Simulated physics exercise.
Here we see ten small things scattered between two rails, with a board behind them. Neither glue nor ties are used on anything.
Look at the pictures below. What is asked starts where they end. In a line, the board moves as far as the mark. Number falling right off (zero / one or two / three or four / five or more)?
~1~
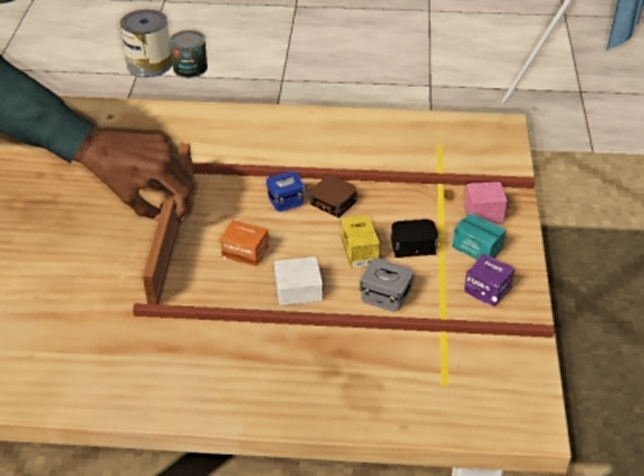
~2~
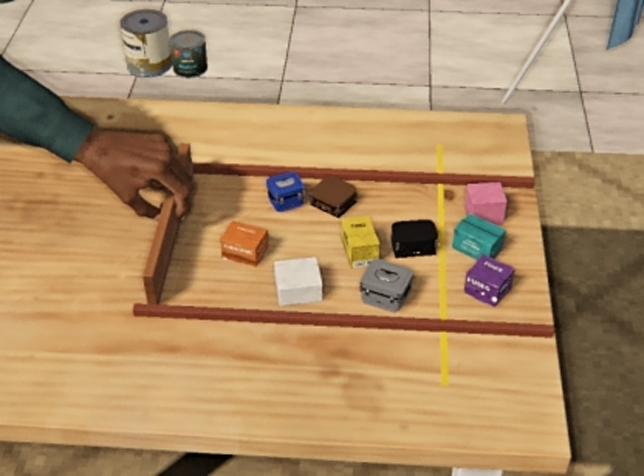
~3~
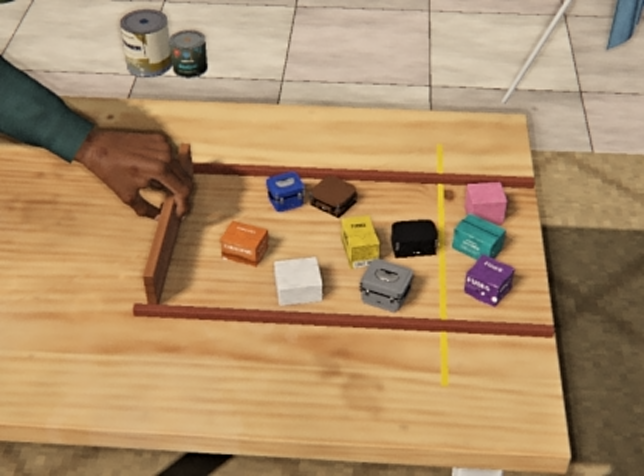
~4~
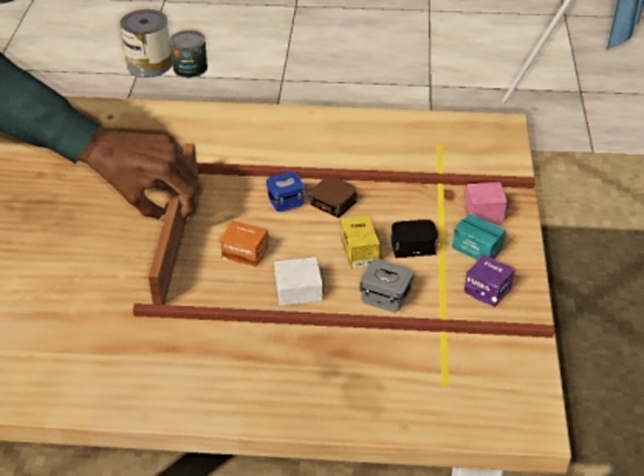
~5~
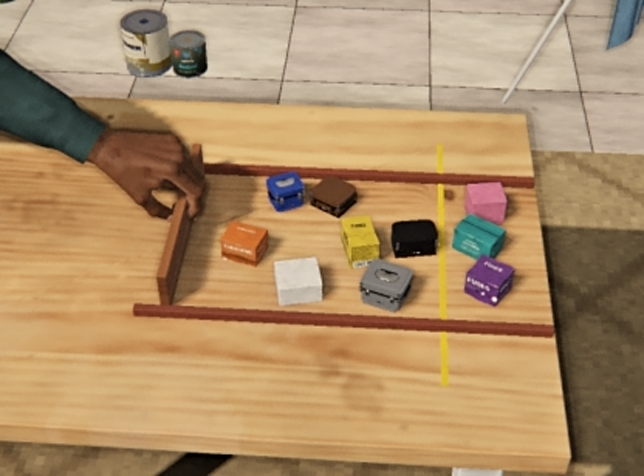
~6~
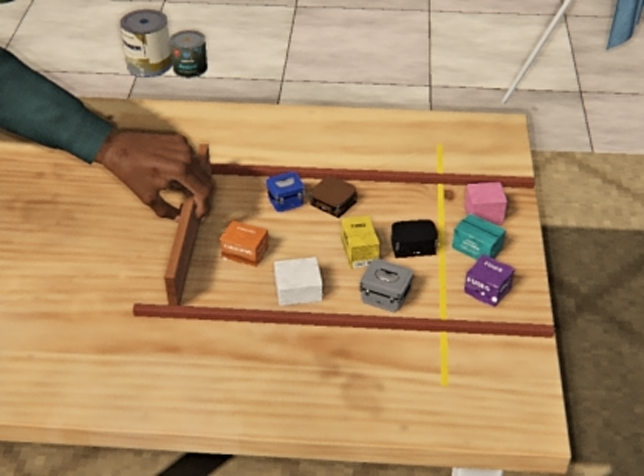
One or two.
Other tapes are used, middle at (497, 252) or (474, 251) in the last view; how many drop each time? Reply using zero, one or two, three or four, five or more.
Five or over; either three or four.
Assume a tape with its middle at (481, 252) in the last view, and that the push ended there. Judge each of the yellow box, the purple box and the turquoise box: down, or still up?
The yellow box? It is safe. The purple box? It does not stay. The turquoise box? It does not stay.
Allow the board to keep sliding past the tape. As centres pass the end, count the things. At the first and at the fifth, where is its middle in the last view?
First around (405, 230), then around (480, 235).
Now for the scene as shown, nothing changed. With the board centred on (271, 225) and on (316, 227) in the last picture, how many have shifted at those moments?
The counts are 3 and 5.
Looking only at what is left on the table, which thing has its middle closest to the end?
Purple box.
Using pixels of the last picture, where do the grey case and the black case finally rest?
You'll find the grey case at roughly (509, 287) and the black case at roughly (533, 245).
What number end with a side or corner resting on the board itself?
At rest, 3 are in contact.
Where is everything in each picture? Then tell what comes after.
In the first picture, pink block (485, 204); purple box (489, 281); turquoise box (479, 238); board (170, 221); tape (442, 250).
In the second picture, purple box (489, 281); yellow box (360, 242).
In the third picture, turquoise box (479, 239); board (170, 221).
In the fourth picture, pink block (485, 204); orange box (245, 244).
In the fifth picture, purple box (489, 281); white block (298, 281).
In the sixth picture, pink block (485, 204); purple box (489, 281); turquoise box (479, 239); board (190, 221); tape (442, 250).
Soon after, none off yet; pink block at rest near (485, 204); purple box at rest near (489, 281); turquoise box at rest near (479, 239).
At rest, the number that fall off is one or two; fallen, turquoise box.
